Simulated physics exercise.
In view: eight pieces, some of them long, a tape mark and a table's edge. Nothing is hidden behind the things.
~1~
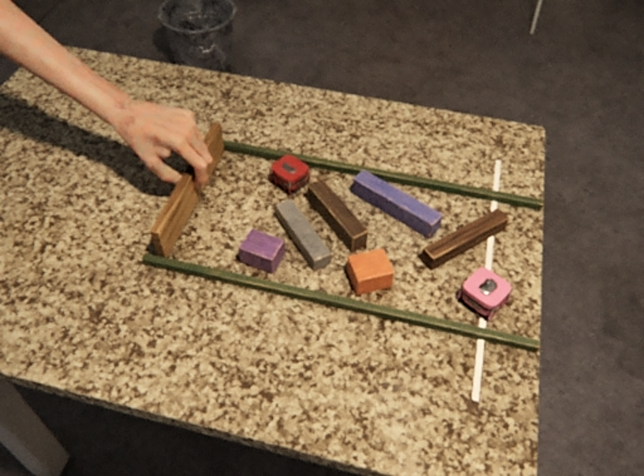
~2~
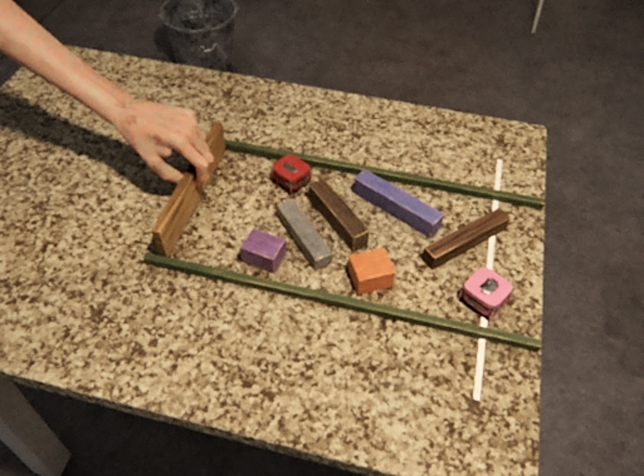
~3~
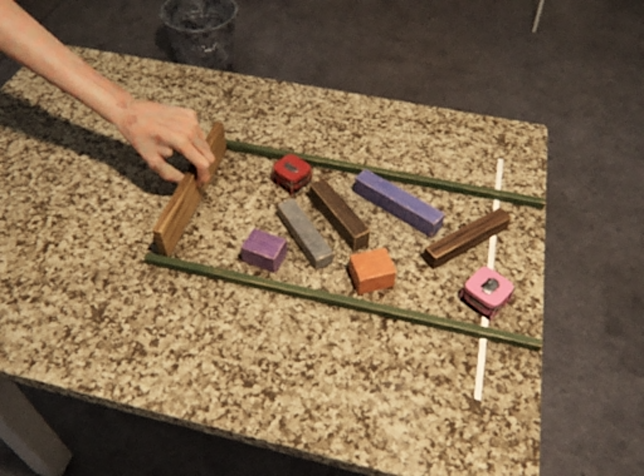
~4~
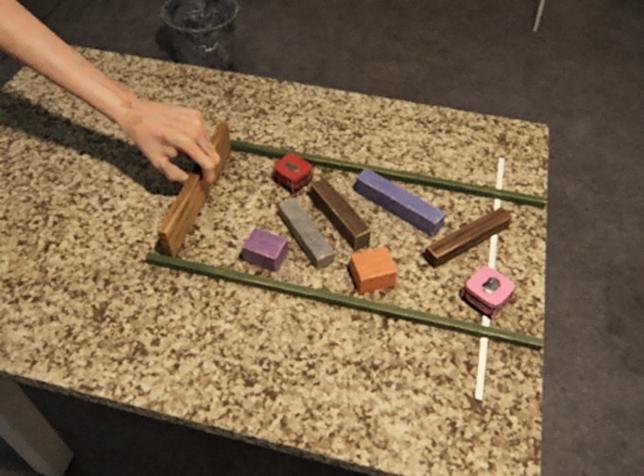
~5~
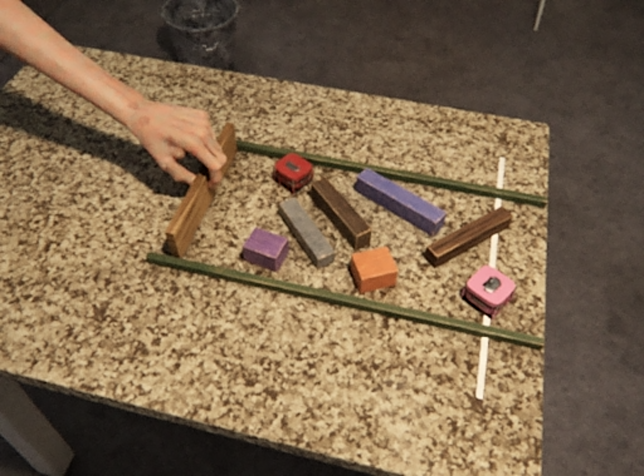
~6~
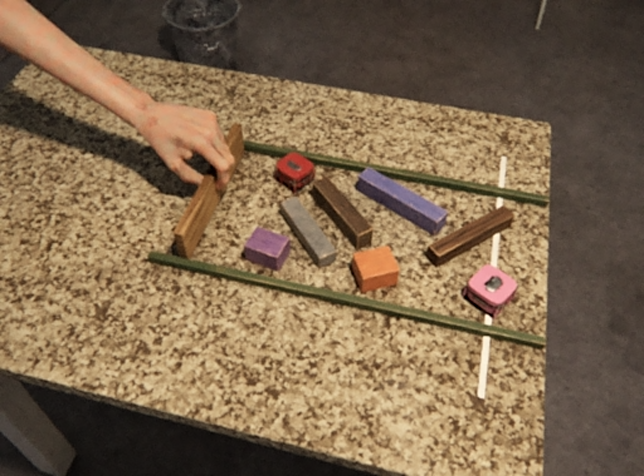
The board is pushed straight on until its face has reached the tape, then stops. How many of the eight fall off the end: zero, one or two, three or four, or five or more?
The number that fall off is three or four.
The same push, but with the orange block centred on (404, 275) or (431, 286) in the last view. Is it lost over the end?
In turn it drops off; drops off.
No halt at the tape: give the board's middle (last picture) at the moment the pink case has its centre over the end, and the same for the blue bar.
About (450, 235), and (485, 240) for the other.
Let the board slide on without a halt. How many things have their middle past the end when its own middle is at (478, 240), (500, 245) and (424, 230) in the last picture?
Past the end: 2, 4 and 0.
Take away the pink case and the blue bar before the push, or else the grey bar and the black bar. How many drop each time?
It would be 2 and 3.
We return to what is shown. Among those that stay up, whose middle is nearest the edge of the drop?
Foremost is the black bar.
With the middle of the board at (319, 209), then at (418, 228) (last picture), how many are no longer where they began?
First 6, then 8.
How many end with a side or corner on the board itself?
In contact: 3.
A little later, none off yet; pink case at rest near (490, 291); brown stick at rest near (471, 235); blue bar at rest near (401, 201).
Next, none off yet; pink case shifted a little near (508, 292); brown stick shifted a little near (517, 262); blue bar shifted about its own width near (479, 220).
When it is over, the number that fall off is three or four; down, orange block, blue bar, brown stick and pink case.
